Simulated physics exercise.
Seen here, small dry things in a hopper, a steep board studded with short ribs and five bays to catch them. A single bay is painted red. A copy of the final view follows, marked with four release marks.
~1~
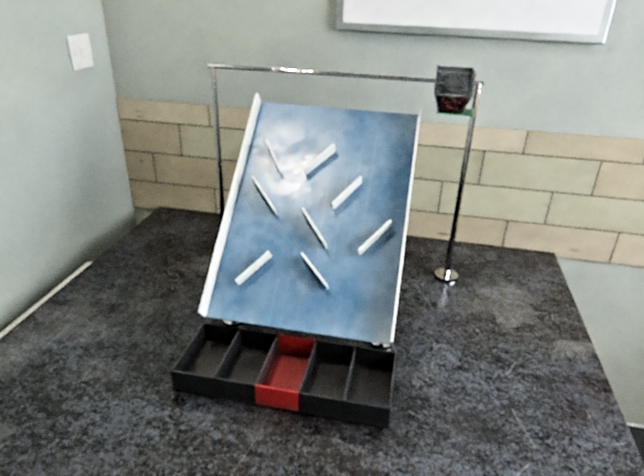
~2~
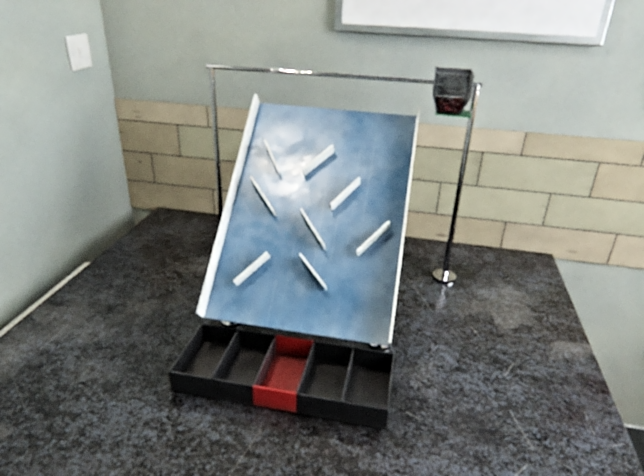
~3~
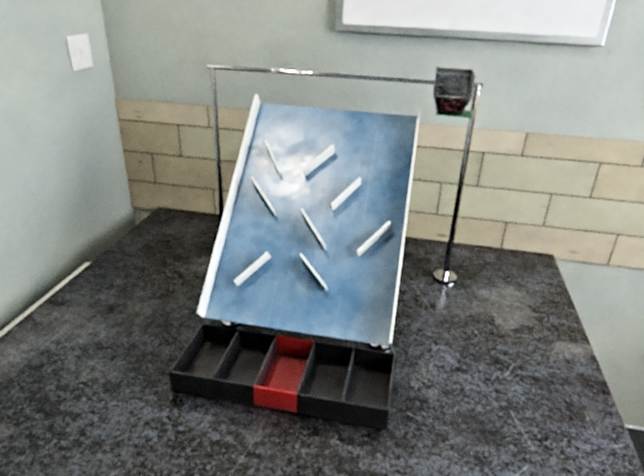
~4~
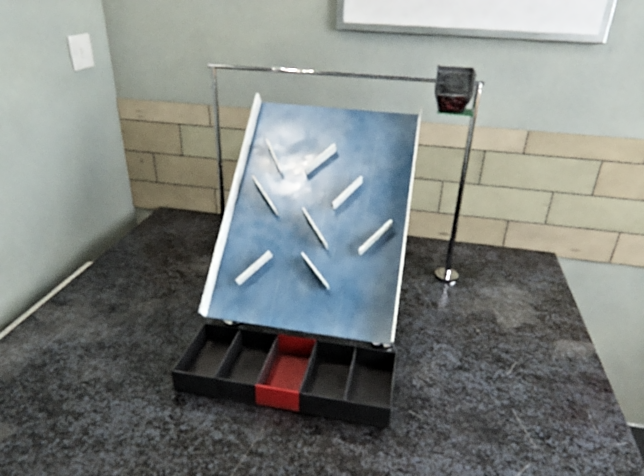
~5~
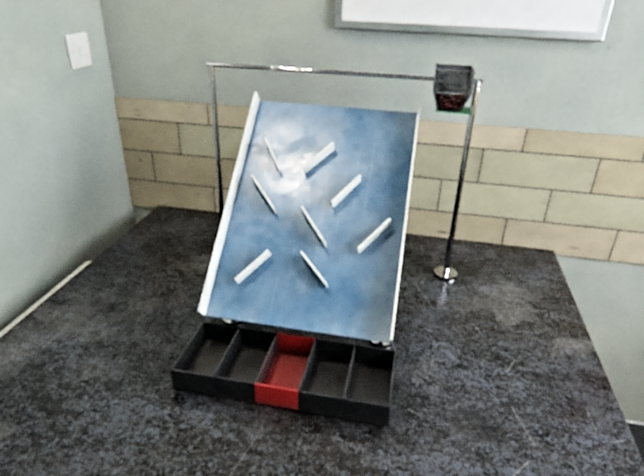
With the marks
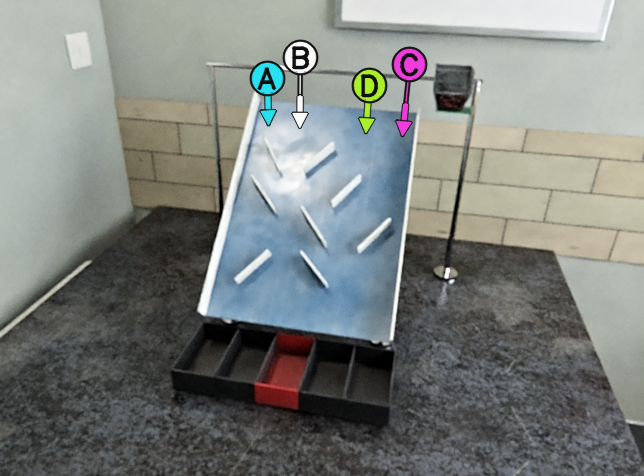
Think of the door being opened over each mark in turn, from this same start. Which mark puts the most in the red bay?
Use mark B.
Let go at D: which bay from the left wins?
The fourth.
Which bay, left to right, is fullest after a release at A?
The first from the left.
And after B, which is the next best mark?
That is mark A.
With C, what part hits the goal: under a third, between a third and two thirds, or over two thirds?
Under a third.
On the marked copy, mark A meets the board at (268, 119); mark B meets the board at (299, 122); mark C meets the board at (402, 130); mark D meets the board at (366, 127).
For mark A, about a quarter in the red bay, most in other bays, a stray few outside the box.
For mark B, about half in the red bay, about half in other bays.
For mark C, none in the red bay, nearly all in other bays, a small part held on the board.
For mark D, a stray few in the red bay, nearly all in other bays.
